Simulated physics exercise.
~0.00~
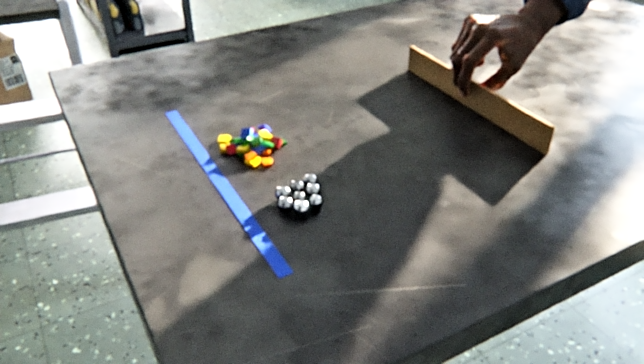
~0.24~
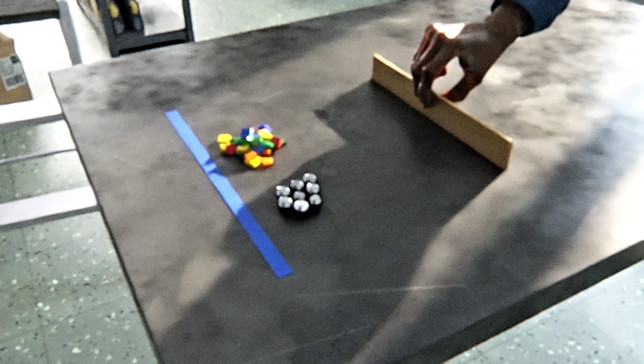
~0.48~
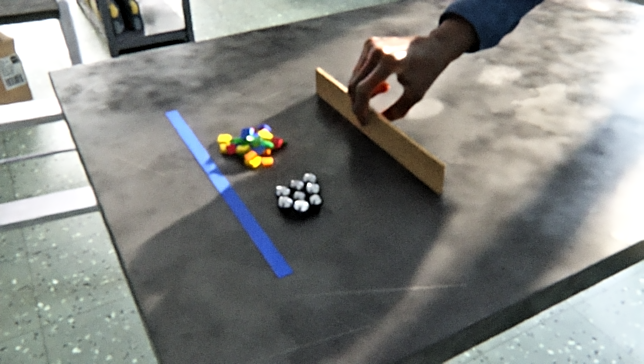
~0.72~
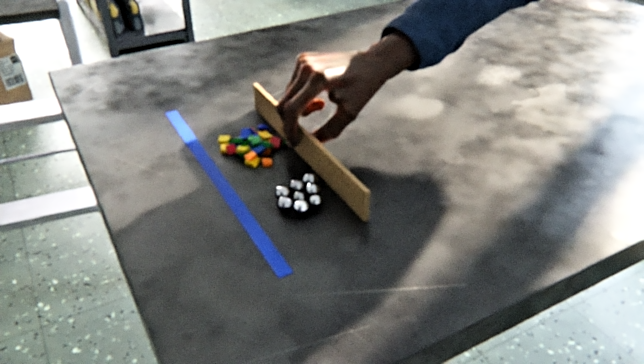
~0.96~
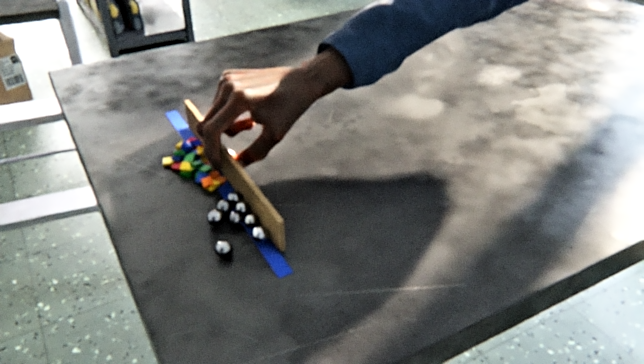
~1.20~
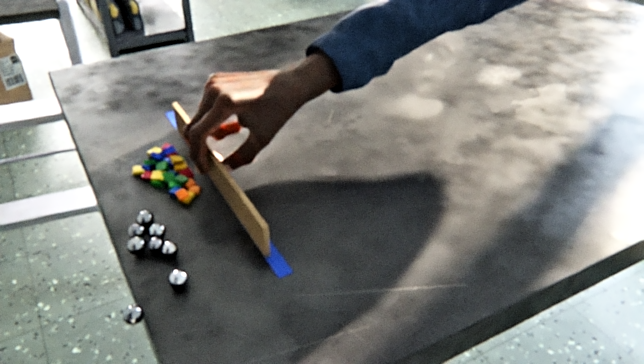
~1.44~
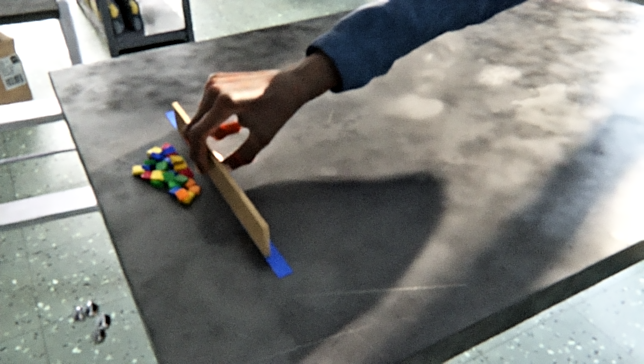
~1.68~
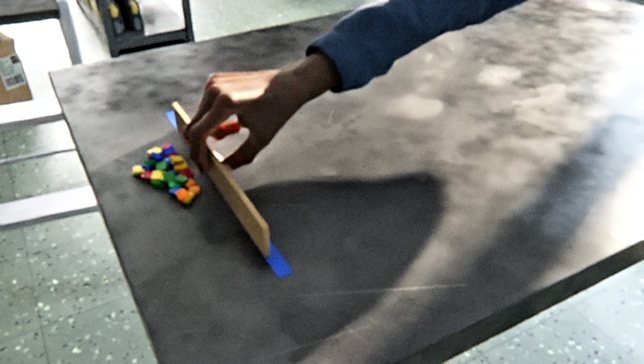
A hand slides a card left to blue tape; silver-black pieces roll off, colorful ones stay.
